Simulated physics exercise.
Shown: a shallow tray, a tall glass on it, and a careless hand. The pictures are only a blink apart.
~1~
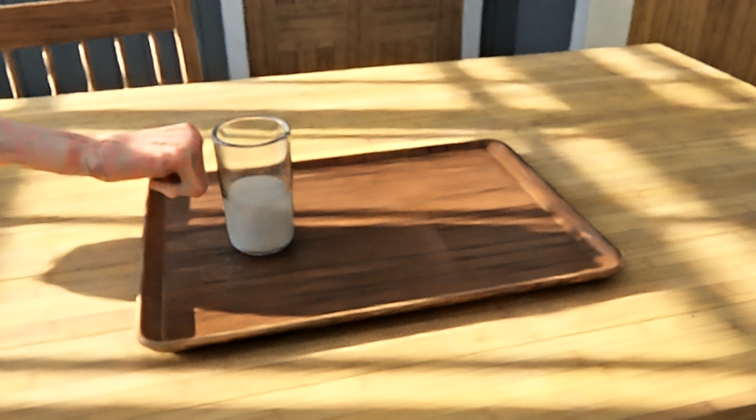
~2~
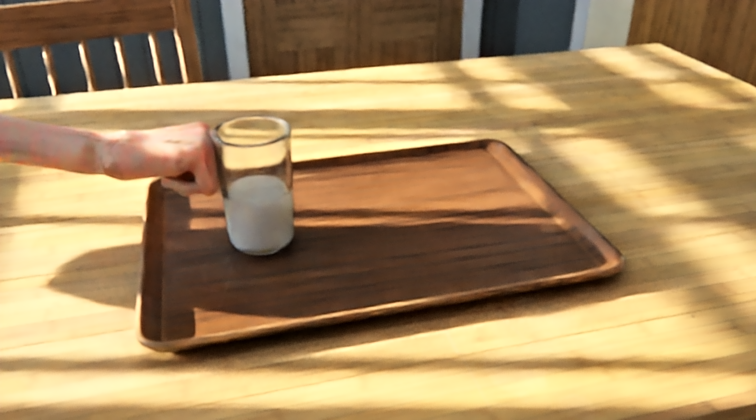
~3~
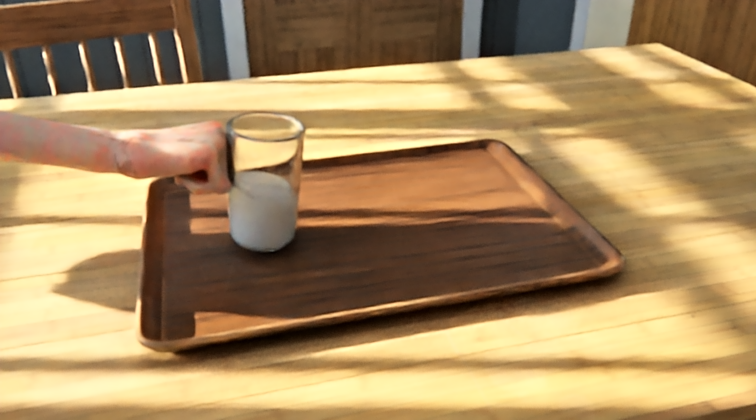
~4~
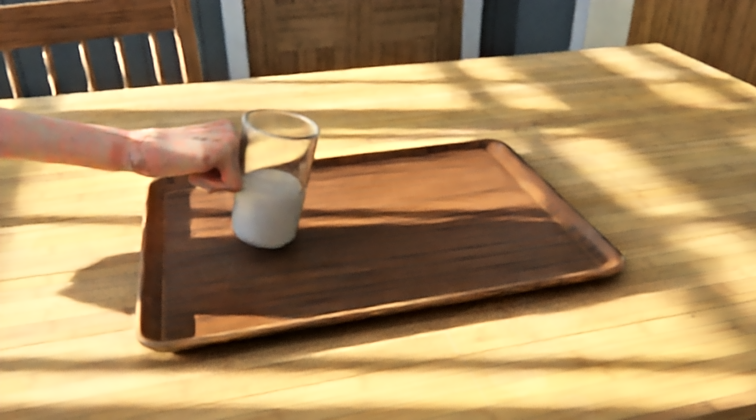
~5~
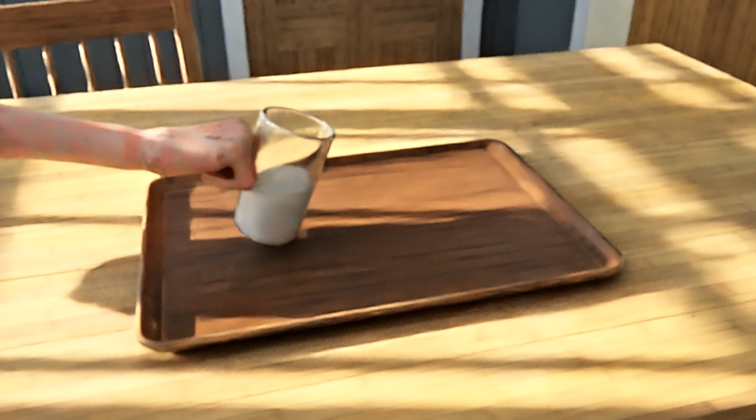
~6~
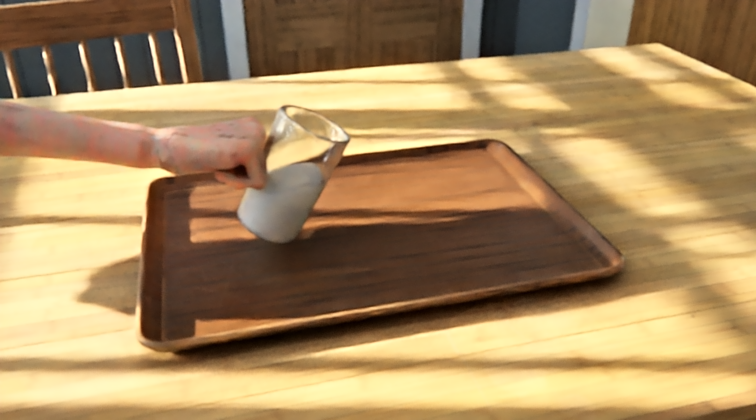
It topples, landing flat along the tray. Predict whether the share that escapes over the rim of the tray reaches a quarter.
Judging by that, over a quarter winds up outside the tray.
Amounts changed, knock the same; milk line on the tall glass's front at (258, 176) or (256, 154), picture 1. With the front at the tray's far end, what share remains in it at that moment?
I'd put it at around 60 percent the first time and around 60 percent the second.
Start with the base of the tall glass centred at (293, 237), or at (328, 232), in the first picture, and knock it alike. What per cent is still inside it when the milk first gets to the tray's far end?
Lab note - try 1 about 65 %, try 2 about 75 %.
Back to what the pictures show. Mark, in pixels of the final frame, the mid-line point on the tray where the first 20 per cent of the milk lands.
I'd mark it somewhere close to pixel (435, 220).
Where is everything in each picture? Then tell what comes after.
In the first frame, tilt 0°; right rim (288, 129); surface from (225, 189) to (287, 182); the tray's far rim is at (555, 192); the tray is clear ahead.
In the second frame, tilt 0°; right rim (288, 129); surface from (225, 189) to (287, 182).
In the third frame, tilt 7°; right rim (302, 128); surface from (232, 175) to (294, 182).
In the fourth frame, tilt 13°; right rim (317, 129); surface from (240, 175) to (301, 178).
In the fifth frame, tilt 20°; right rim (332, 132); surface from (245, 182) to (312, 171).
In the sixth frame, tilt 28°; right rim (346, 137); surface from (251, 185) to (323, 167).
A moment on, the tall glass is falling and 100 per cent is in the glass, 0 on the tray and 0 above or beyond its rim.
Next, the tall glass lies on its side and 99 per cent is in the glass, 0 on the tray and 0 above or beyond its rim.
Then the tall glass lies on its side and 55 per cent is in the glass, 41 on the tray and 4 above or beyond its rim.
Later the tall glass lies on its side and 26 per cent is in the glass, 43 on the tray and 31 above or beyond its rim.
In the end 65 per cent is held by tray and glass, 35 is off the tray.
